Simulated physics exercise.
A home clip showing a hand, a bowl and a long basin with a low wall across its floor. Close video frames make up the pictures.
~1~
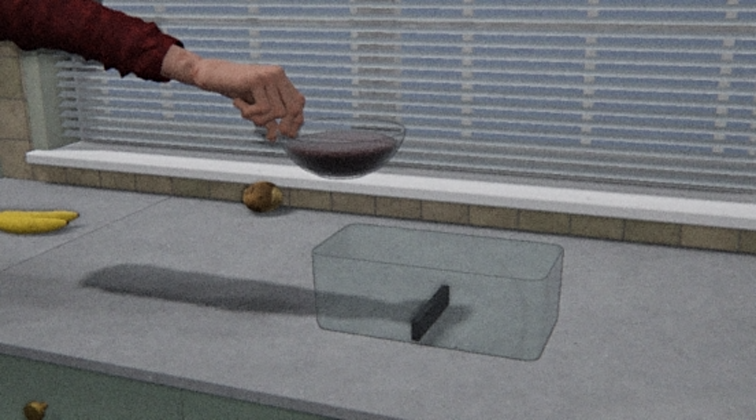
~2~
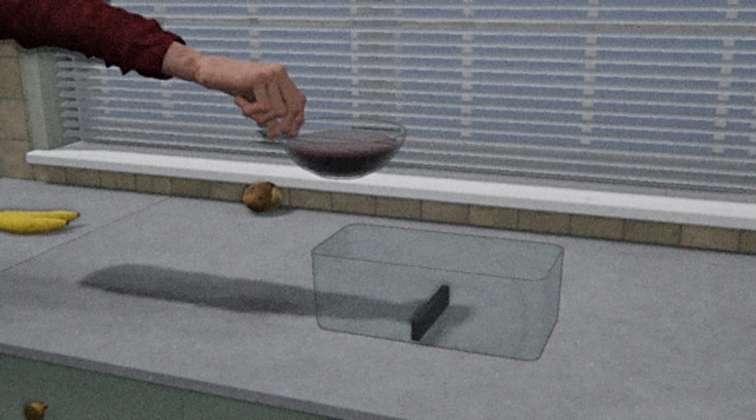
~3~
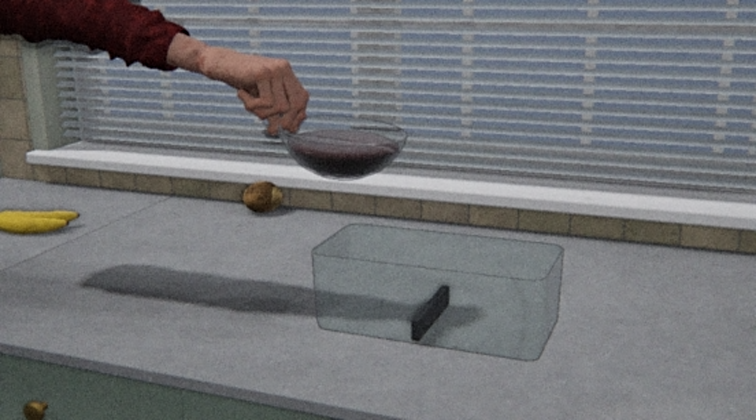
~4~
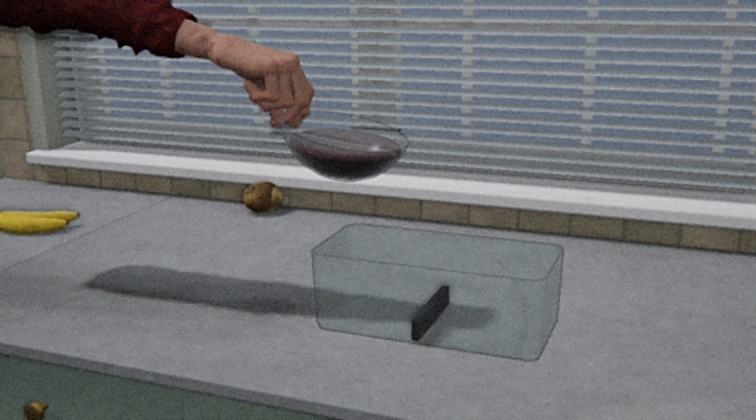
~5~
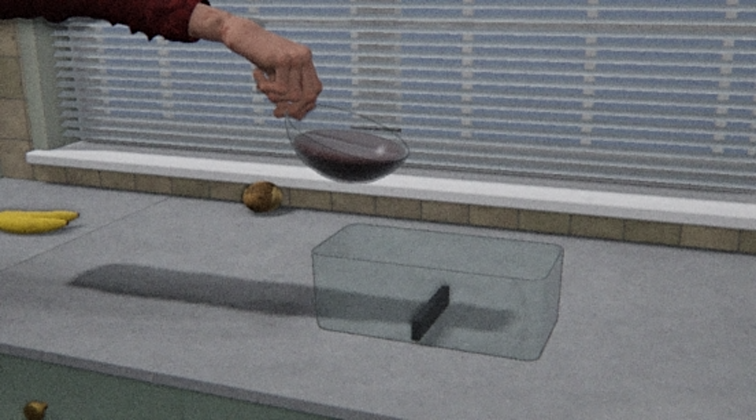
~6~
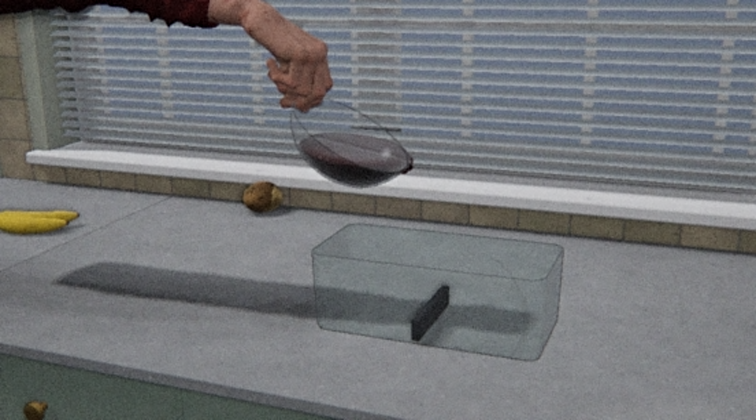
A hand gradually tilts a glass bowl of dark wine rightward above a clear basin.
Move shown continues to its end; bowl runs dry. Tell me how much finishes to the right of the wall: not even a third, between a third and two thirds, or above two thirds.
It works out to between a third and two thirds.
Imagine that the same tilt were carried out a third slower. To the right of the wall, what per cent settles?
Roughly 60 percent.
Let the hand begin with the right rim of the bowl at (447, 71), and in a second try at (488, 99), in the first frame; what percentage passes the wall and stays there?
First place gives some 70 %, second place some 65 %.
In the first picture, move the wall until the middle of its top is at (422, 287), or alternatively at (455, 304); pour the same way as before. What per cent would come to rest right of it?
First try 65 per cent, second try 15 per cent.
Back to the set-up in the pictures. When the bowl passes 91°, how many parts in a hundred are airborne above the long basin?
About 20 %.
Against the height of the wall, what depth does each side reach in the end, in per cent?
On the left roughly 50, on the right roughly 50.
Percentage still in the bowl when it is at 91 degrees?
Still holding around 5 %, give or take.
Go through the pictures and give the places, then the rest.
In the first picture, it leans 0°; its right rim is at (402, 135); the wine meets the walls at (293, 138) and (397, 145); the long basin's rim runs from (330, 239) to (555, 264); the wall's top is at (431, 303).
In the second picture, it leans 1°; its right rim is at (402, 137); the wine meets the walls at (293, 137) and (397, 146).
In the third picture, it leans 6°; its right rim is at (403, 141); the wine meets the walls at (294, 135) and (398, 148).
In the fourth picture, it leans 12°; its right rim is at (404, 149); the wine meets the walls at (296, 133) and (401, 152).
In the fifth picture, it leans 21°; its right rim is at (404, 159); the wine meets the walls at (300, 133) and (405, 155).
In the sixth picture, it leans 31°; its right rim is at (403, 171); the wine meets the walls at (306, 137) and (396, 158); 6 per cent is over the edge.
A moment on, the bowl is tipped on its side and 3 per cent is still to pour, 27 is left of the wall and 50 right of it.
Next, the bowl is tipped right over and 0 per cent is still to pour, 41 is left of the wall and 53 right of it.
Then the bowl is tipped right over and 0 per cent is still to pour, 45 is left of the wall and 53 right of it.
Later the bowl is tipped right over and 0 per cent is still to pour, 46 is left of the wall and 52 right of it.
At rest 46 per cent lies left of the wall, 52 right of it and 2 outside.
